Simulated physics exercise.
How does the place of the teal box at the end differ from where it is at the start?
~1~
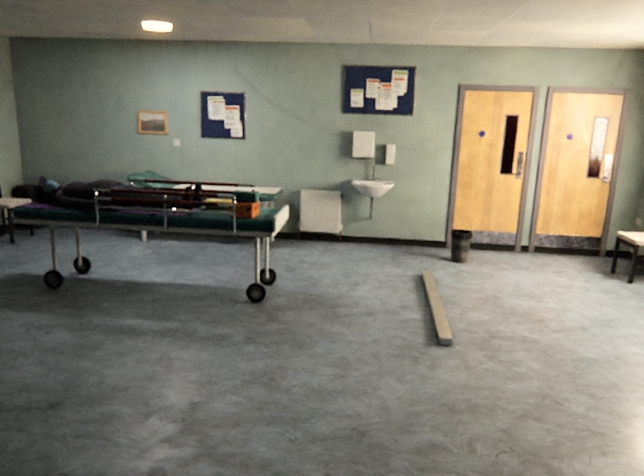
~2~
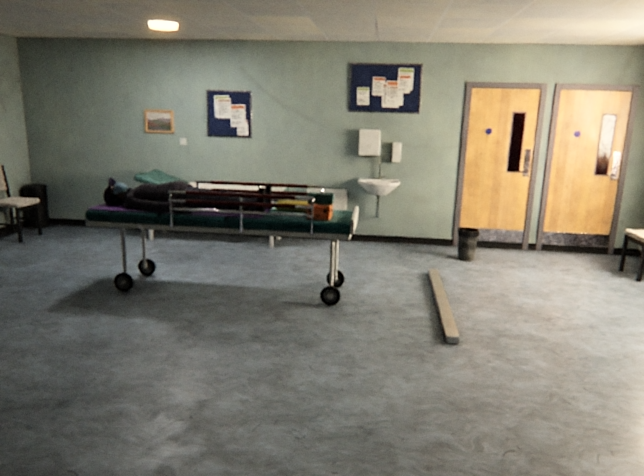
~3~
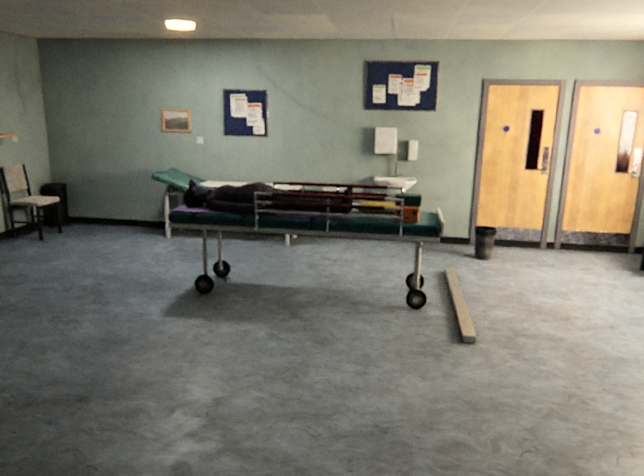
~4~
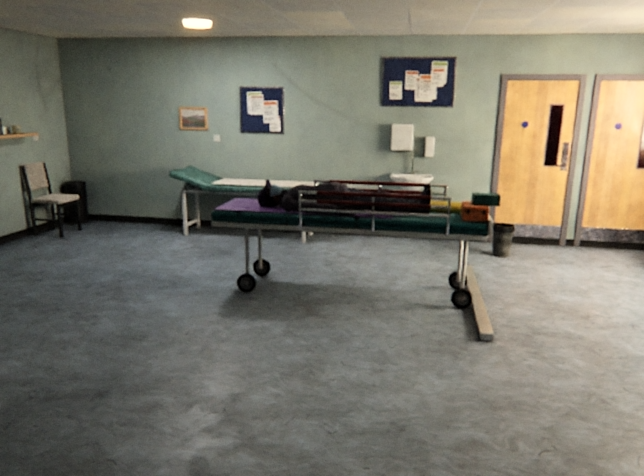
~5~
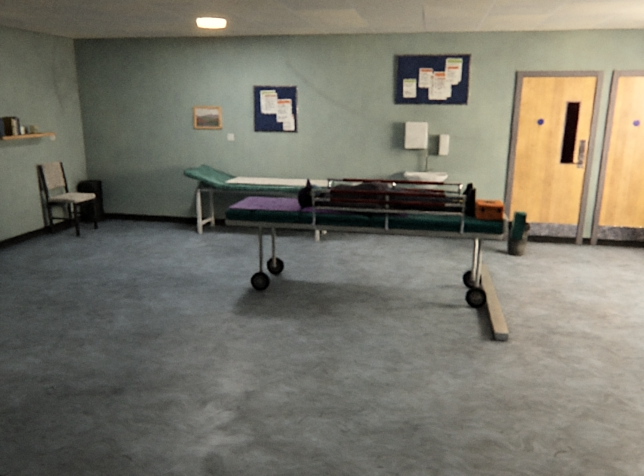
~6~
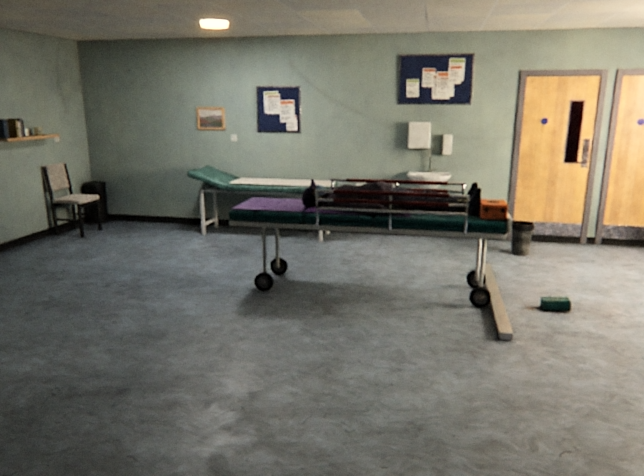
At the start the teal box is riding on the right end of the trolley, and by the end it is lying on the floor to the right of the trolley, just past the beam.
At the start, a trolley with a dark, limp figure lying between its side rails stands at the left of a green-walled room, with a long beam on the floor to its right. The trolley rolls right, feet end leading, while the view pans slightly left. Its front wheels reach the beam and it stops without tipping. The figure slides toward the right end, baring more of the purple sheet behind it. A teal box drops off that end and comes to rest on the floor beyond the beam, while the orange case and the figure stay on the trolley.
